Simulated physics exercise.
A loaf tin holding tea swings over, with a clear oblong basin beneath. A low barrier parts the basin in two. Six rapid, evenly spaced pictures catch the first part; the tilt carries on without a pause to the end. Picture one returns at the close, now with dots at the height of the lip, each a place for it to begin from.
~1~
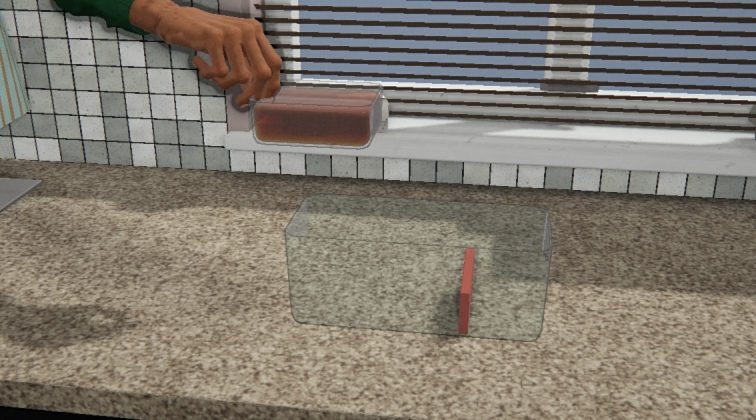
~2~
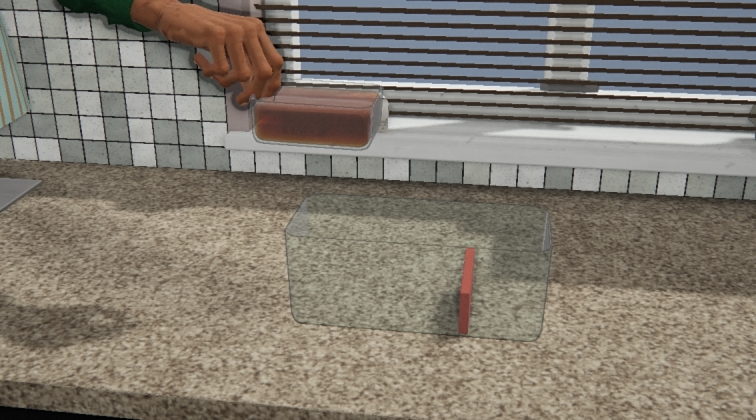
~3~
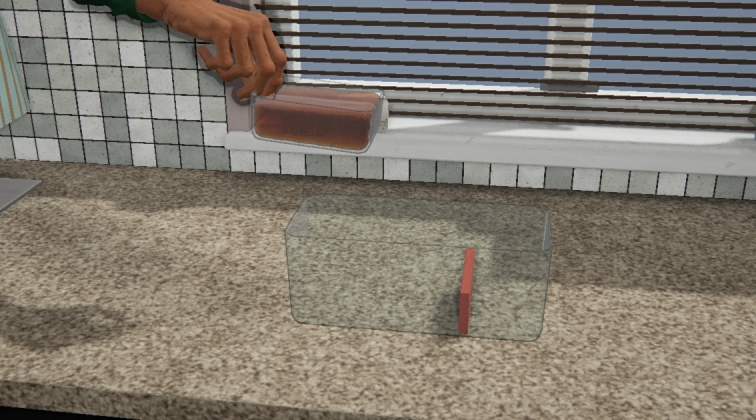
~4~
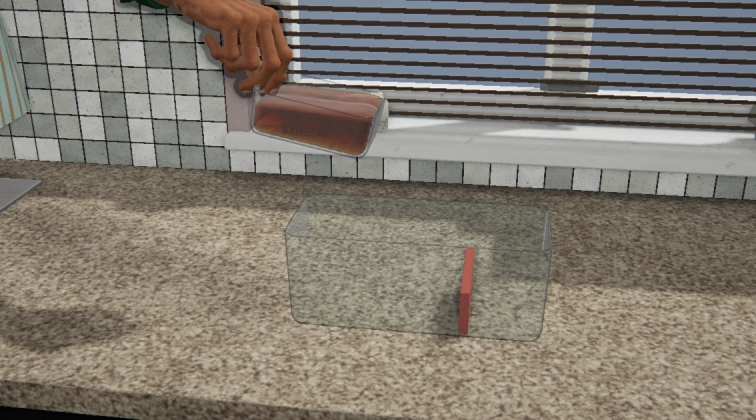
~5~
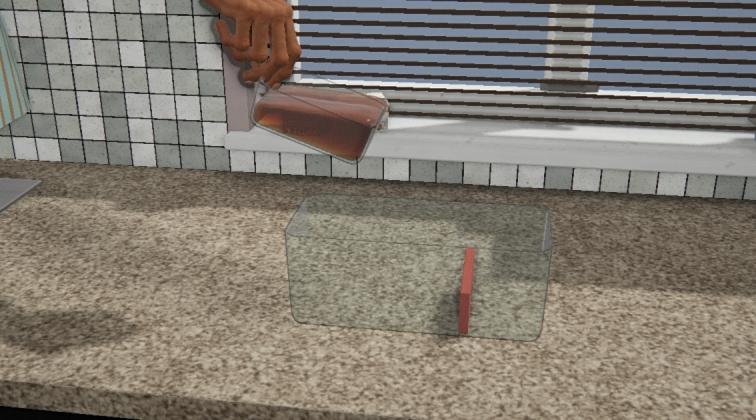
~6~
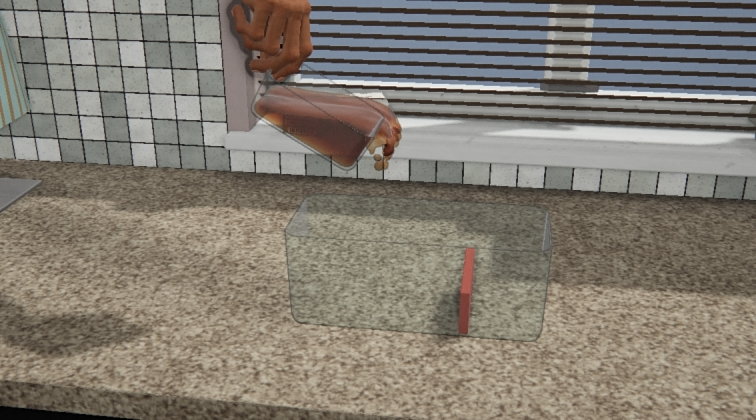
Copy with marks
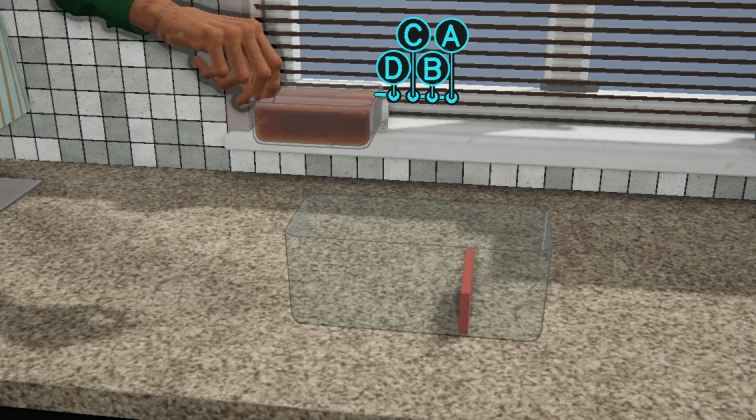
The video shows a hand tilting a clear loaf-shaped container of reddish-brown tea rightward above a clear oblong basin divided by a low red barrier. The container starts upright and tips steadily until tea flows over its right lip.
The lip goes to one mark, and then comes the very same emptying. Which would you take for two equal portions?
Dot C does it best.
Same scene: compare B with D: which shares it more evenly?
It is B.
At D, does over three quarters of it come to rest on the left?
Yes.
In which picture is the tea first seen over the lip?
In picture 5.
In cyan, A at (451, 97); B at (432, 96); C at (413, 96); D at (393, 95).
For dot A, about 22 % ends left of the wall and 72 % right of it; 7 % is lost outside.
For dot B, about 33 % ends left of the wall and 61 % right of it; 7 % is lost outside.
For dot C, about 50 % ends left of the wall and 43 % right of it; 7 % is lost outside.
For dot D, about 85 % ends left of the wall and 6 % right of it; 8 % is lost outside.
